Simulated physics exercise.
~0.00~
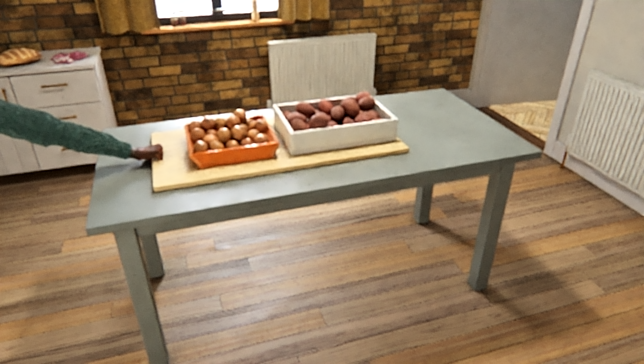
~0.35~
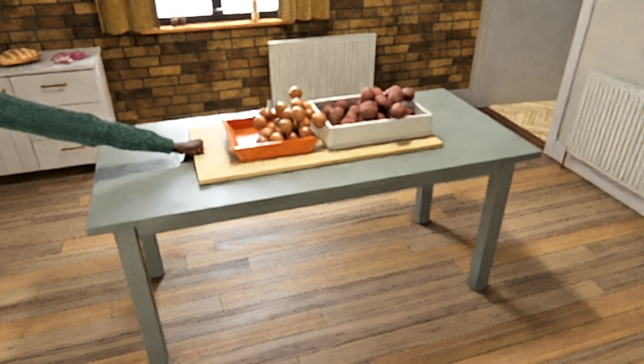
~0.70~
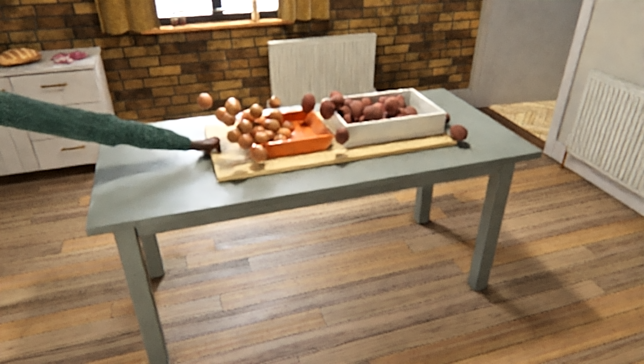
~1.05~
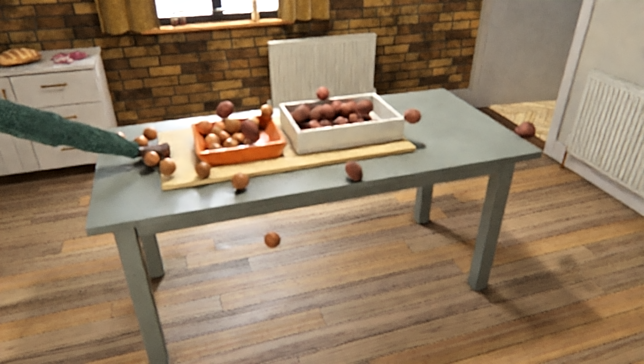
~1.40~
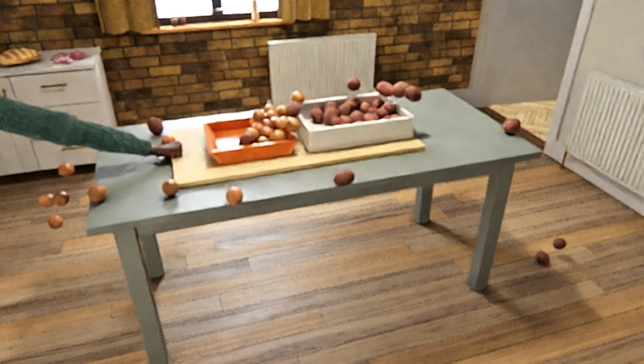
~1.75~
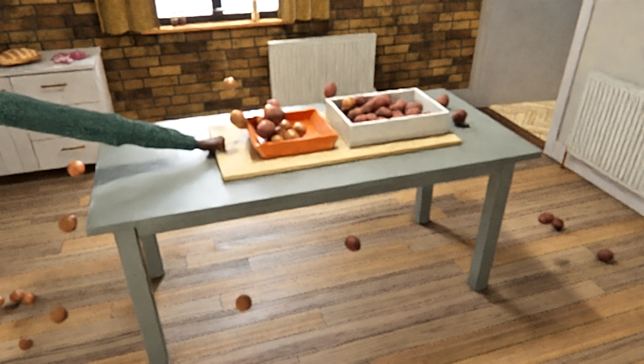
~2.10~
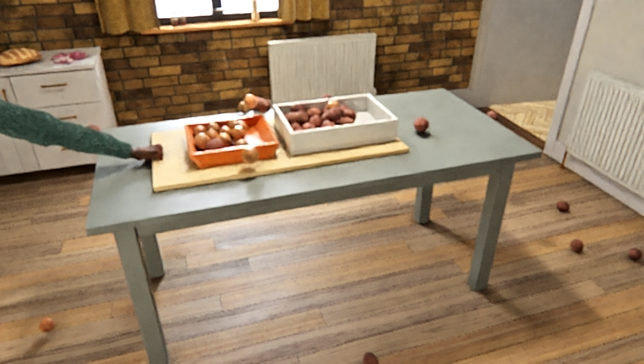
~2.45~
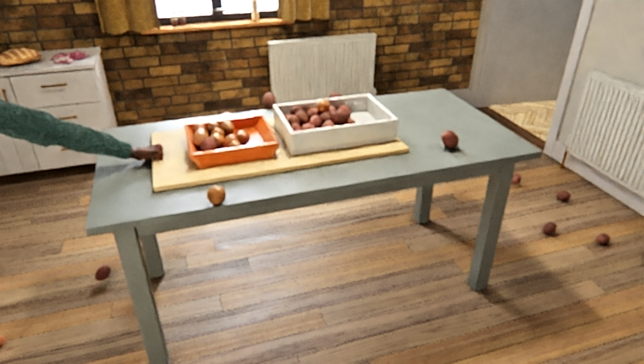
Kitchen table with a green-sleeved arm sliding a board right and left, potatoes and onion-like pieces spilling from two trays onto the floor.
